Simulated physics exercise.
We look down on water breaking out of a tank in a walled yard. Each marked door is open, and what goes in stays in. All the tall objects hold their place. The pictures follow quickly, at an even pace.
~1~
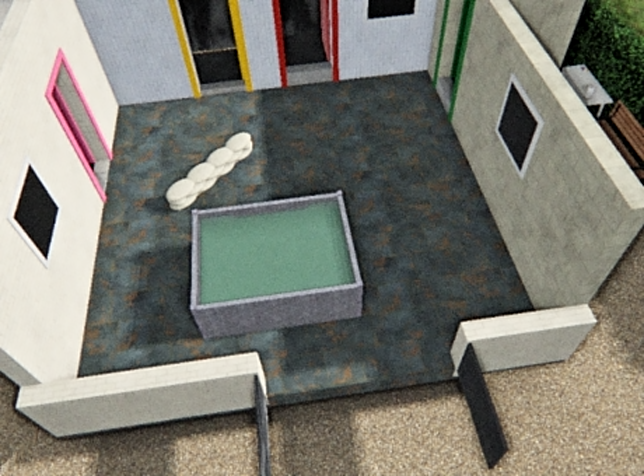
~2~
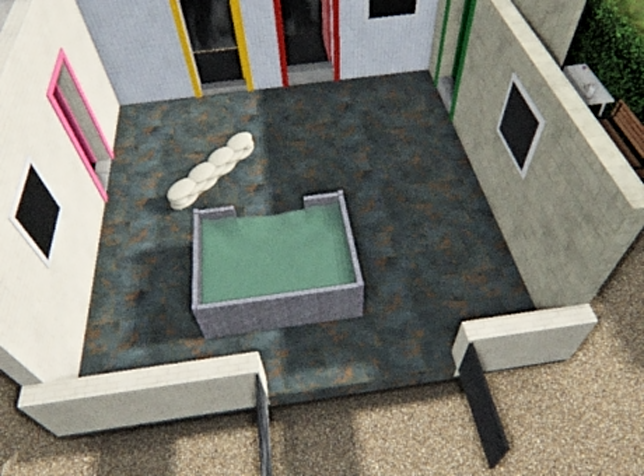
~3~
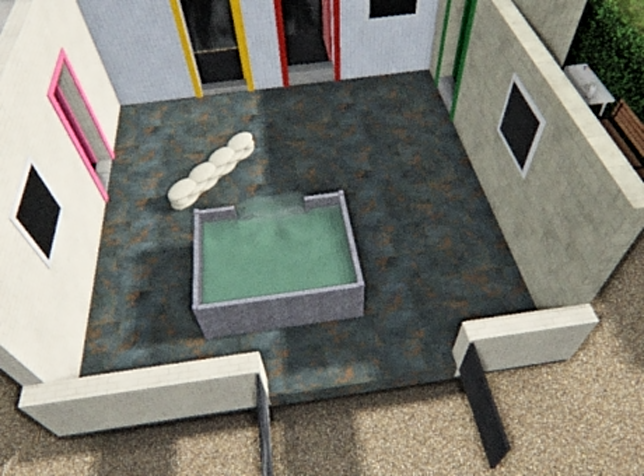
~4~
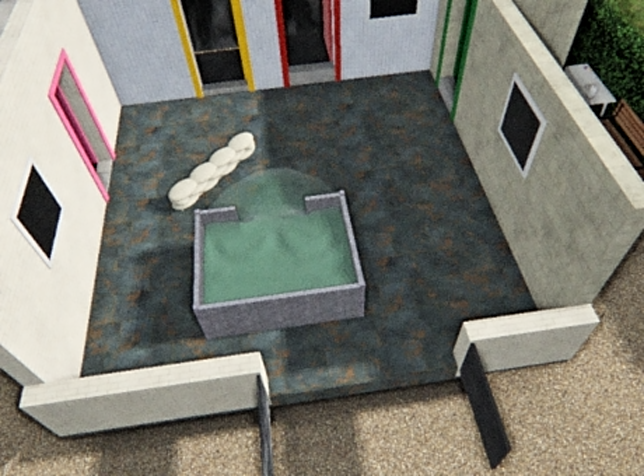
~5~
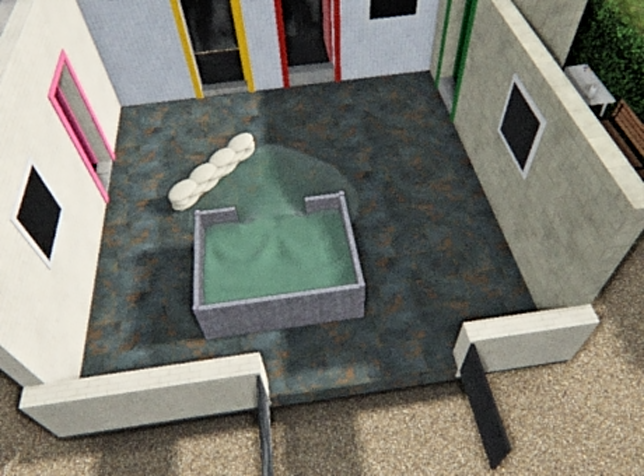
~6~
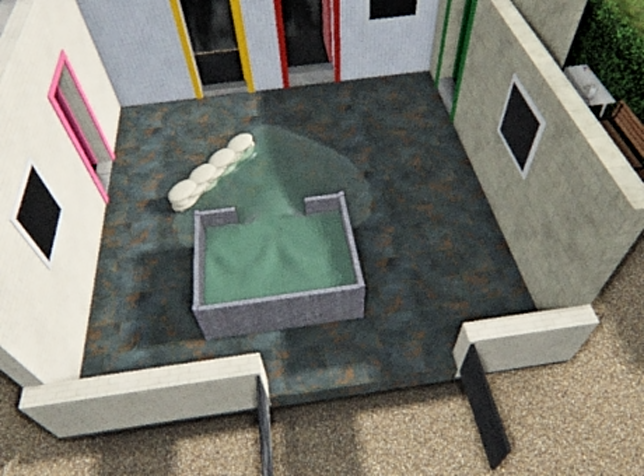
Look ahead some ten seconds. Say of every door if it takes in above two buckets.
The yellow door stays under that; the green door stays under that; the pink door stays under that; the red door stays under that.
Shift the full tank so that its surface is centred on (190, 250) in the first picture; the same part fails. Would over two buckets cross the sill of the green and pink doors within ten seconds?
One by one: Green is under, pink goes over.
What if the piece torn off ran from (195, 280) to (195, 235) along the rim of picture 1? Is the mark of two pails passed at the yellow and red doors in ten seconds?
One by one: The yellow door holds; the red door stays under.
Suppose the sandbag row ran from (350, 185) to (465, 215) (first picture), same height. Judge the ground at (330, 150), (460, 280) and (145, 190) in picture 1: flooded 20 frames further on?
One after the other: Covered, no water, wet.
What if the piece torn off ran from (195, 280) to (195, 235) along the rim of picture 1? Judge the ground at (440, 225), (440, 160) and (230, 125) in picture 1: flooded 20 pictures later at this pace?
In turn: Not flooded, dry, flooded.
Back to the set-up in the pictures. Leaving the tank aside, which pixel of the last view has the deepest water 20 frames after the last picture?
I would point to (429, 87).
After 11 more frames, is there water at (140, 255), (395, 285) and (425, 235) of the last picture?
One after the other: Flooded, clear, free of water.
A moment on, water covers 25 % of the floor; the yellow door wet at the sill, nothing in, the green door not reached, the pink door not reached, the red door wet at the sill, nothing in.
Next, water covers 40 % of the floor; the yellow door wet at the sill, nothing in, the green door not reached, the pink door not reached, the red door wet at the sill, nothing in.
Then, water covers 55 % of the floor; the yellow door wet at the sill, nothing in, the green door wet at the sill, nothing in, the pink door not reached, the red door wet at the sill, nothing in.
Later, water covers 90 % of the floor; the yellow door wet at the sill, nothing in, the green door wet at the sill, nothing in, the pink door wet at the sill, nothing in, the red door wet at the sill, nothing in.
In the end, water covers 95 % of the floor; the yellow door wet at the sill, nothing in, the green door wet at the sill, nothing in, the pink door under two buckets in, the red door wet at the sill, nothing in.
